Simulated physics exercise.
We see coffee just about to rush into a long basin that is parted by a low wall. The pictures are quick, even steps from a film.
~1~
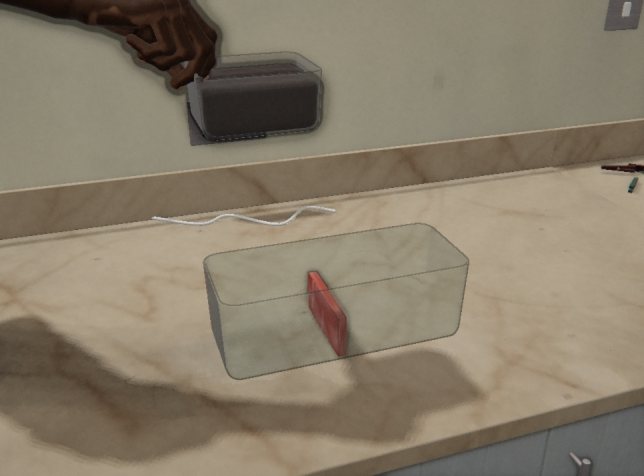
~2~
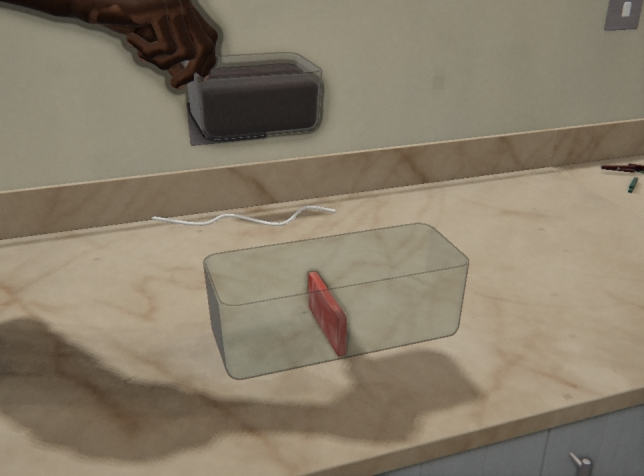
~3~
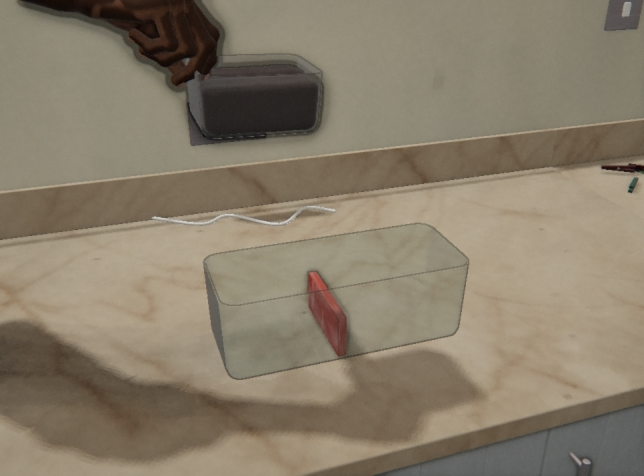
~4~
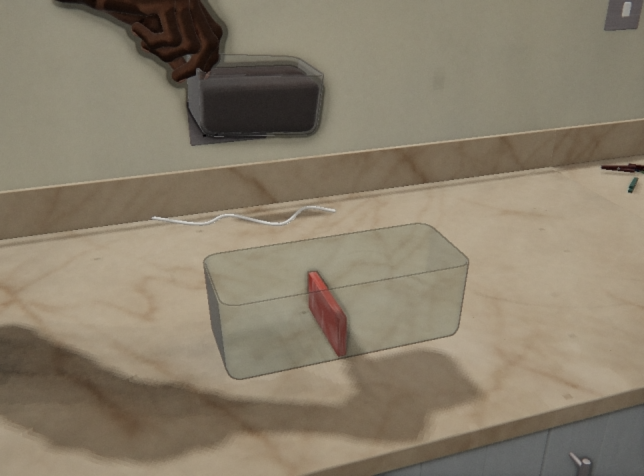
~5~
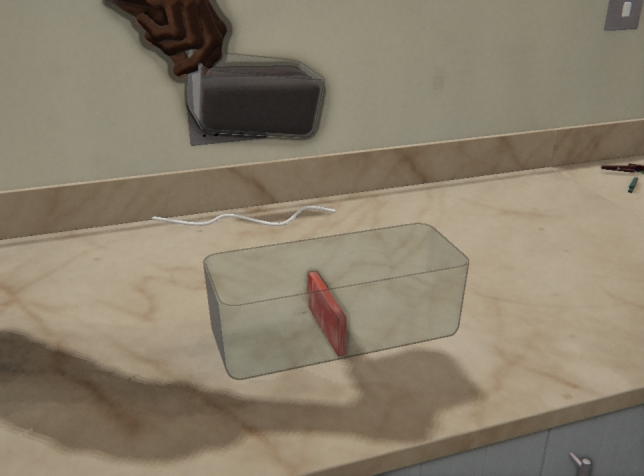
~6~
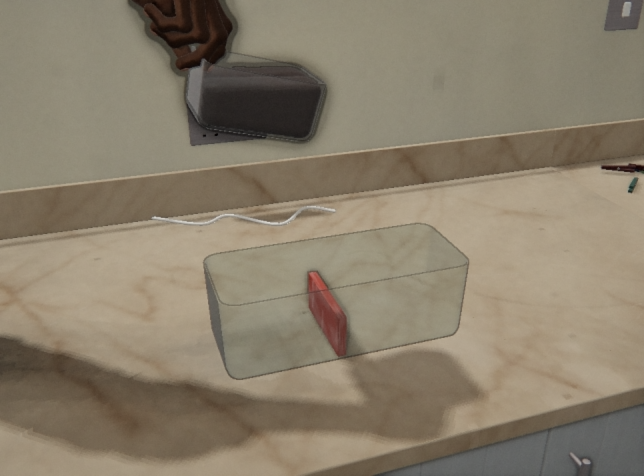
To begin with, a dark hand grips the left end of a small see-through container of dark coffee, held almost level above a long, clear basin with a low red wall inside. The hand then turns, gradually tilting the container modestly down to the right, while the basin stays still.
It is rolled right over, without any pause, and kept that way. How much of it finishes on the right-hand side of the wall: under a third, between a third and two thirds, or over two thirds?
Upwards of two thirds.
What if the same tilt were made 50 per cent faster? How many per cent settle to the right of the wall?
Close to 75 per cent.
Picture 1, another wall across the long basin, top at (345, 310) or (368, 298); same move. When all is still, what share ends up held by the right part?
My guess is some 60 percent the first time and some 50 percent the second.
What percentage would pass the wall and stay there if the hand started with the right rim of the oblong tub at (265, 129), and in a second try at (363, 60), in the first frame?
Start one gives some 40 %, start two some 85 %.
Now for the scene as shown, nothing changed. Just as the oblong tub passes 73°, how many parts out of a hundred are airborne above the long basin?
I'd put it at roughly 50 percent of it.
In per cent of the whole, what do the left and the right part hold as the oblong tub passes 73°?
Left: 0 %; right: 5 %.
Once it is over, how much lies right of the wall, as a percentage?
That is roughly 75 percent of it.
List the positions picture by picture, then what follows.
In the first picture, it leans 0°; its right rim is at (309, 63); the coffee meets the walls at (194, 81) and (306, 72); the long basin's rim runs from (211, 282) to (449, 243); the wall's top is at (327, 295).
In the second picture, it leans 1°; its right rim is at (309, 63); the coffee meets the walls at (194, 81) and (306, 73).
In the third picture, it leans 2°; its right rim is at (310, 65); the coffee meets the walls at (194, 79) and (306, 73).
In the fourth picture, it leans 5°; its right rim is at (311, 68); the coffee meets the walls at (195, 79) and (307, 74).
In the fifth picture, it leans 9°; its right rim is at (312, 72); the coffee meets the walls at (196, 80) and (308, 75).
In the sixth picture, it leans 14°; its right rim is at (313, 77); the coffee meets the walls at (196, 80) and (309, 76).
A moment on, the oblong tub is tipped part way and 41 per cent is still to pour, 0 is left of the wall and 7 right of it.
Next, the oblong tub is tipped right over and 7 per cent is still to pour, 2 is left of the wall and 72 right of it.
Then the oblong tub is tipped right over and 0 per cent is still to pour, 14 is left of the wall and 75 right of it.
Later the oblong tub is tipped right over and 0 per cent is still to pour, 16 is left of the wall and 75 right of it.
In the end 16 per cent lies left of the wall, 75 right of it and 8 outside.
